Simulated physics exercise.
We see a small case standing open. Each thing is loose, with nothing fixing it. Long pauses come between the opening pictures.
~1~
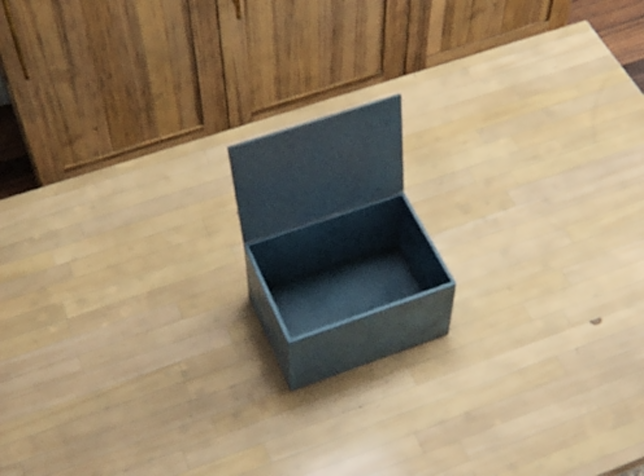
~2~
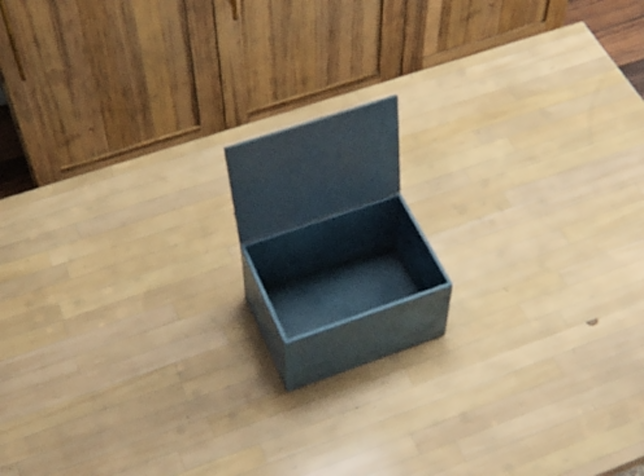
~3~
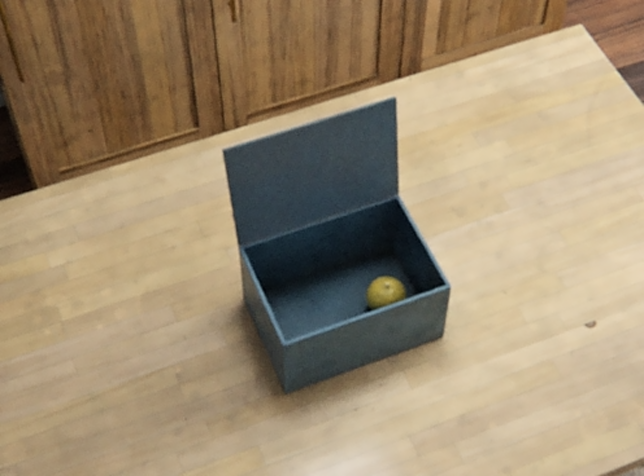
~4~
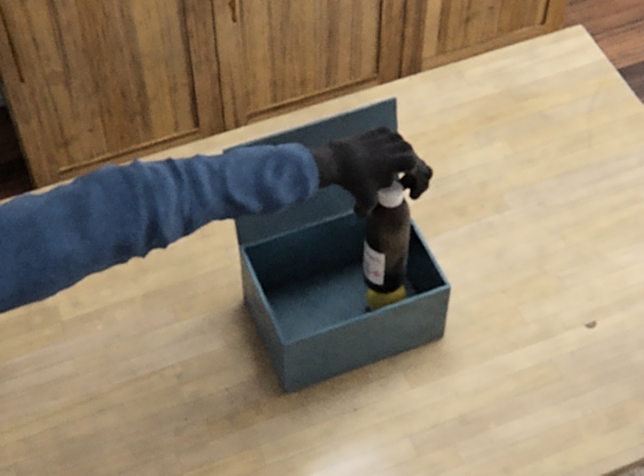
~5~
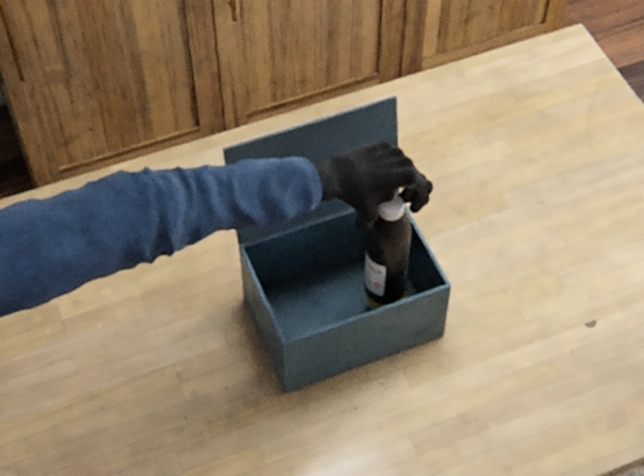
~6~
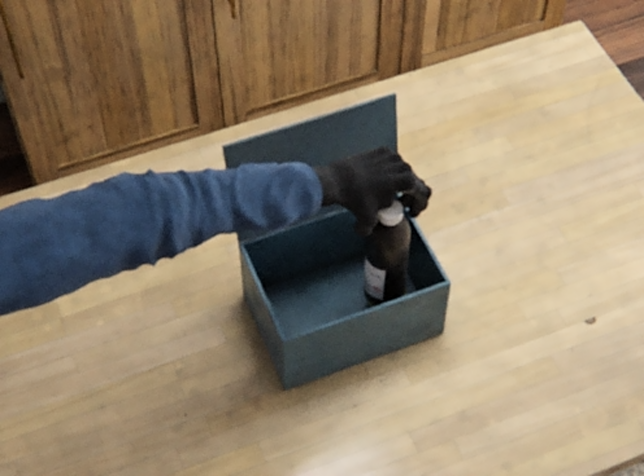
Gloved hand in a blue sleeve lowering a dark bottle into an open blue-grey box where a yellowish fruit has appeared.
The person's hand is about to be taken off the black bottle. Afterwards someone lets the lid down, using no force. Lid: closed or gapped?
Closed.
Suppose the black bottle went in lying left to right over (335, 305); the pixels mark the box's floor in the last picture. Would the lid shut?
After that, the lid lies down snugly.
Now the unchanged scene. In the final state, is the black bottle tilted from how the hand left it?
Looking at the last picture, the black bottle sits at an angle.
Then, 0.50 s later than the last frame, black bottle tilted by 58° near (340, 301); yellow apple moved about its own width.
Then, 1.40 s later than the last frame, lid 74° above the rim; black bottle on its side near (330, 313); yellow apple moved about its own width.
Then, 1.90 s later than the last frame, lid 20° above the rim; black bottle on its side near (330, 313); yellow apple moved about its own width.
When it is over, lid shut; lying over in the box, black bottle; moved from the start, yellow apple. End places, in pixels of the last picture, black bottle near (330, 313).
